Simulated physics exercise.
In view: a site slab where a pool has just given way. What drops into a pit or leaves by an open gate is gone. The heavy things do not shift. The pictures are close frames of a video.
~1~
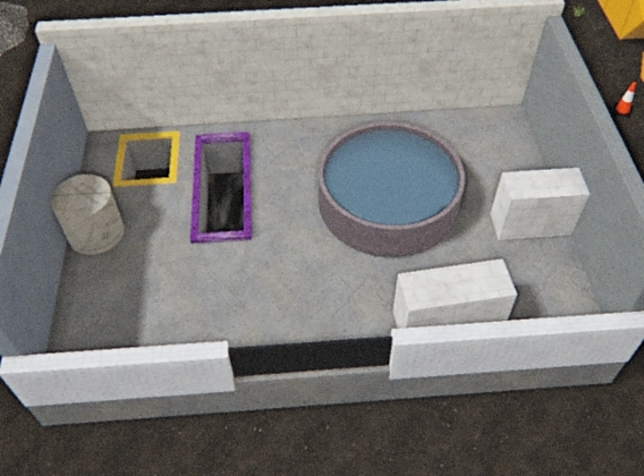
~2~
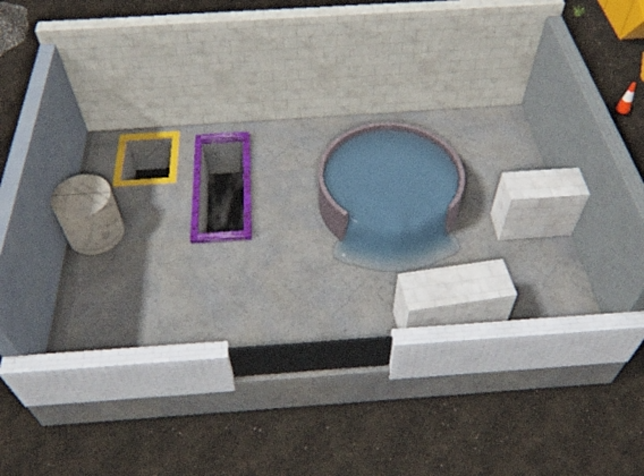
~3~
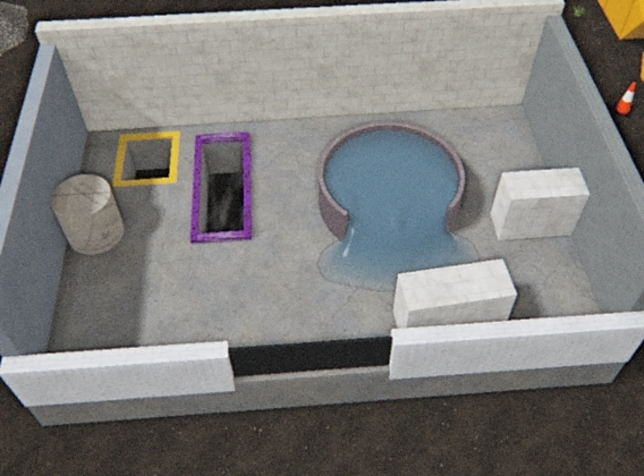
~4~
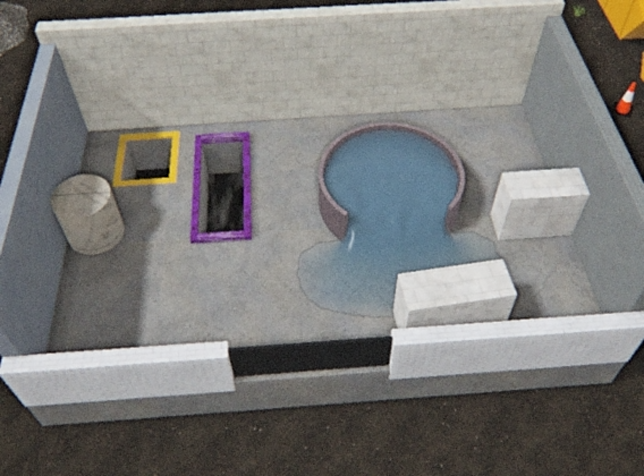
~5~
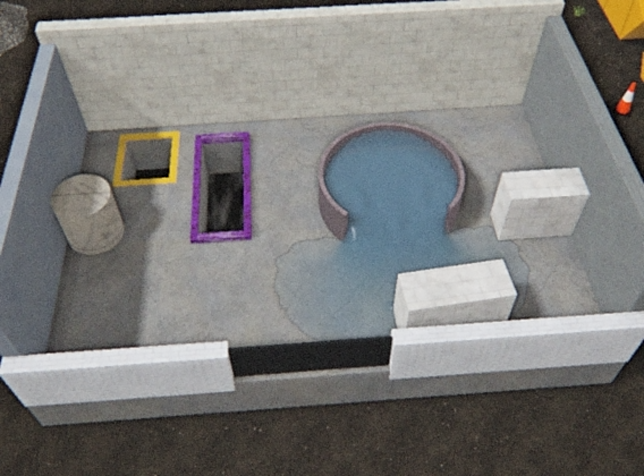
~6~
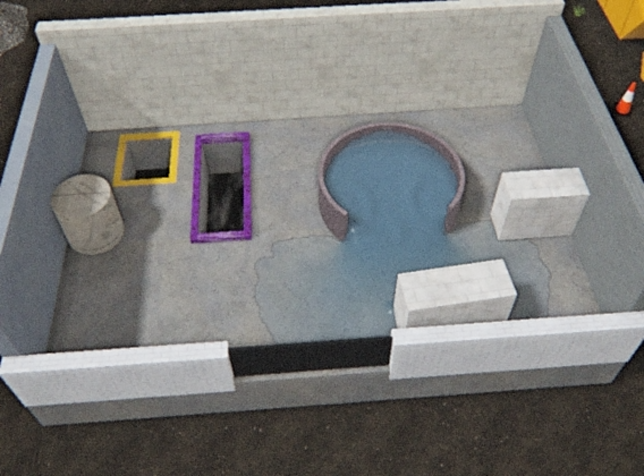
Blue water sits still in a round tank inside a walled concrete enclosure, then pours out through a gap in the tank's front. It spreads across the grey floor, reaching around a white block and widening leftward and rightward, while the level in the tank drops and the puddle's edges thin.
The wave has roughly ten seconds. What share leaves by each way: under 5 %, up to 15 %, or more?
One by one: The gate takes not even 5 %; the yellow pit takes between 5 and 15 %; the purple pit takes not even 5 %.
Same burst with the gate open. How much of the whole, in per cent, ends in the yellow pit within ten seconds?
Parts in a hundred: Yellow 2.
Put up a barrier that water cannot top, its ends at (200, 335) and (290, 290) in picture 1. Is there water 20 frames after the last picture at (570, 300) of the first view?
Verdict: Awash.
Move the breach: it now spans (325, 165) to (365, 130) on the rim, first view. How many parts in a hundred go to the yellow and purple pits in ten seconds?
Roughly, in per cent: Yellow 20, purple 30.
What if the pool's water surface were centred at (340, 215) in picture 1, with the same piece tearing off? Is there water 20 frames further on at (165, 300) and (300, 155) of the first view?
As listed: Under water, free of water.
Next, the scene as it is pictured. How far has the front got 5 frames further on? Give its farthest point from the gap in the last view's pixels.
Around (171, 372).
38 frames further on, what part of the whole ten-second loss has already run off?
Close to 20 %.
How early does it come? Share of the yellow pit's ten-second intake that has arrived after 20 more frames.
Roughly 0 per cent.
A moment on, water covers 25 % of the floor; the gate 0 %, the yellow pit 0 %, the purple pit 0 %.
Next, water covers 35 % of the floor; the gate 0 %, the yellow pit 0 %, the purple pit 0 %.
Then, water covers 50 % of the floor; the gate 0 %, the yellow pit 0 %, the purple pit 0 %.
Later, water covers 70 % of the floor; the gate 0 %, the yellow pit 2 %, the purple pit 1 %.
In the end, water covers 95 % of the floor; the gate 0 %, the yellow pit 11 %, the purple pit 1 %.
